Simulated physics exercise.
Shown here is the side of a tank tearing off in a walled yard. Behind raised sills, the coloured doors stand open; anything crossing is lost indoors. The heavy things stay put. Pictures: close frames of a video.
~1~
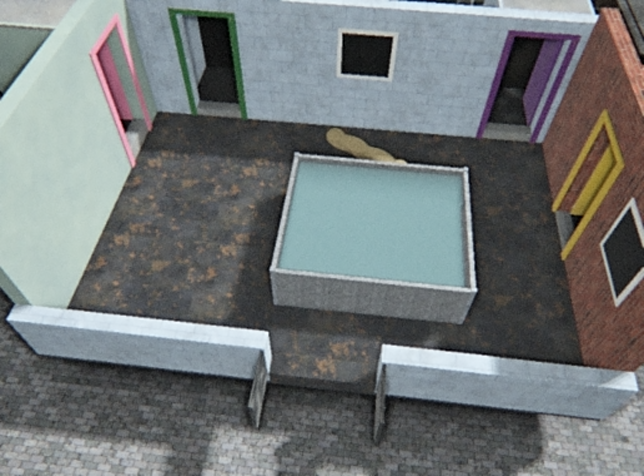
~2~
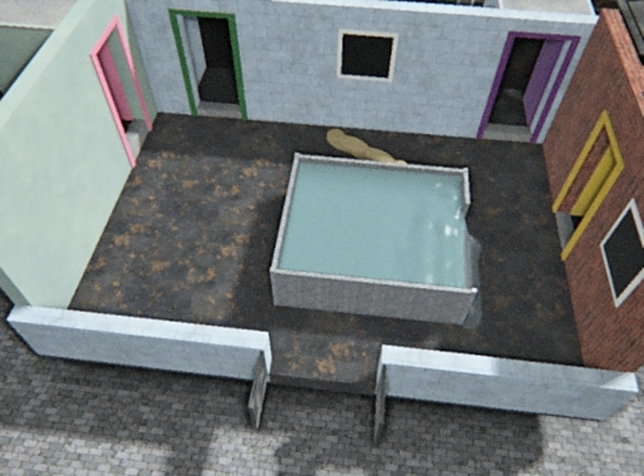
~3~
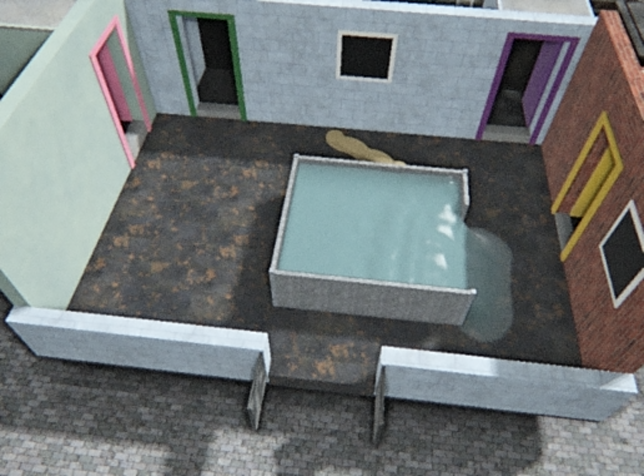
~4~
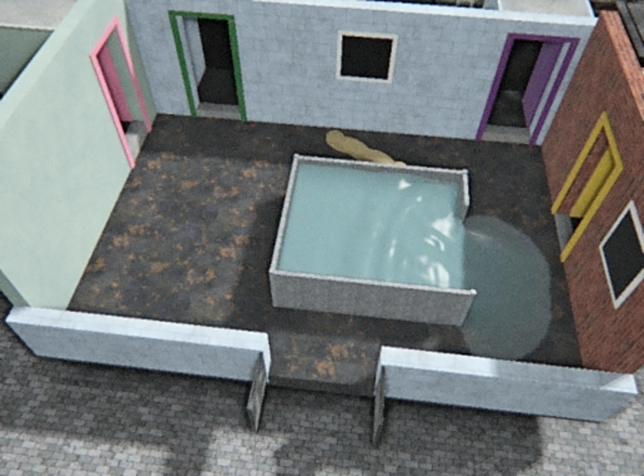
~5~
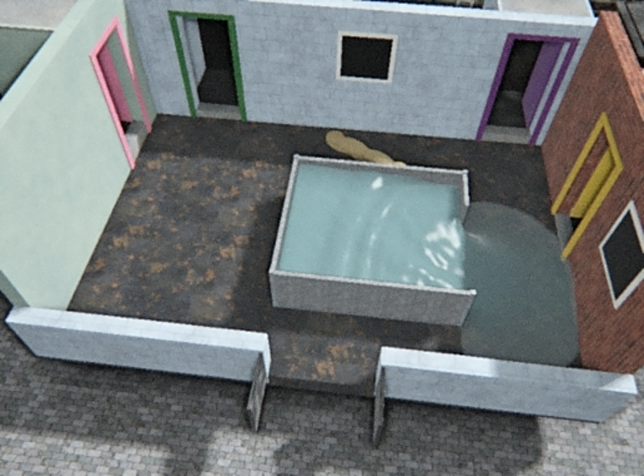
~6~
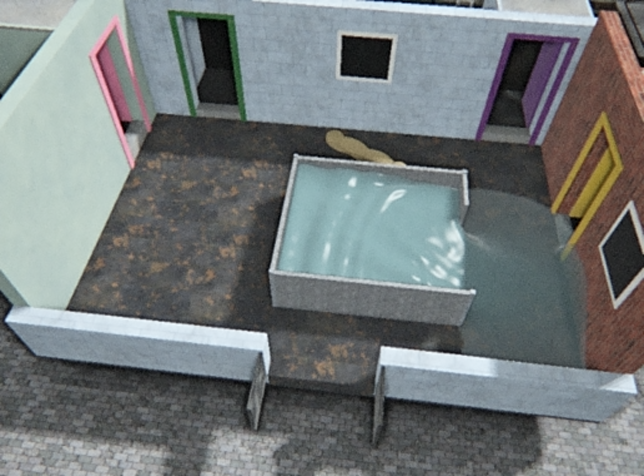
Pale blue water fills an open, grey-walled tank in a dark, rust-patched yard, seen from high above the low front wall. Pink, green, purple and yellow doorways stand open around it, with a tan, elongated object lying behind the tank. The tank's right side gives way, and water pours through, rippling inside and spreading rightward across the ground to the brick wall, while the view stays still.
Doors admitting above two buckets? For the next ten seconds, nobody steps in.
As I see it, the yellow door exceeds the allowance there; the purple door exceeds the allowance there; the green door keeps inside the allowance there; the pink door keeps inside the allowance there.
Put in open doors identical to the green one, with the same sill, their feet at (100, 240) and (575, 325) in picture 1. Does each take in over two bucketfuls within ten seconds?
Log: Door one misses the mark; door two beats the mark.
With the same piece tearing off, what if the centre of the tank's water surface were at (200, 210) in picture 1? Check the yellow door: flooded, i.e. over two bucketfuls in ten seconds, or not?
As far as I can tell, the yellow door gets swamped.
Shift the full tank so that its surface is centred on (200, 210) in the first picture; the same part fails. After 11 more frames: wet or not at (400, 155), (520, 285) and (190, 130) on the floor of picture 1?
Readings in order: No flood; flood; no flood.
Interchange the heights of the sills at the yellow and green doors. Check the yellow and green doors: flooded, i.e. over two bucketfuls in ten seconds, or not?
My answer: At yellow door the door breaks the threshold, at green door the door breaks the threshold.
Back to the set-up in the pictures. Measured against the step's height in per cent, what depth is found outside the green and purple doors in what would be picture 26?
Near 0 and 150 in a hundred.
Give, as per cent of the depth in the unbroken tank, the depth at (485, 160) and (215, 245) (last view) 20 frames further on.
Roughly 10 in a hundred, then 0 in a hundred.
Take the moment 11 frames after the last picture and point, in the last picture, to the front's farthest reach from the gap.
The farthest wet spot is near (540, 149).
A moment on, water covers 20 % of the floor; the yellow door far over two buckets in, the purple door not reached, the green door not reached, the pink door not reached.
Next, water covers 30 % of the floor; the yellow door far over two buckets in, the purple door wet at the sill, nothing in, the green door not reached, the pink door not reached.
Then, water covers 55 % of the floor; the yellow door far over two buckets in, the purple door over two buckets in, the green door not reached, the pink door not reached.
Later, water covers 85 % of the floor; the yellow door far over two buckets in, the purple door far over two buckets in, the green door wet at the sill, nothing in, the pink door wet at the sill, nothing in.
In the end, water covers 95 % of the floor; the yellow door far over two buckets in, the purple door far over two buckets in, the green door under two buckets in, the pink door wet at the sill, nothing in.
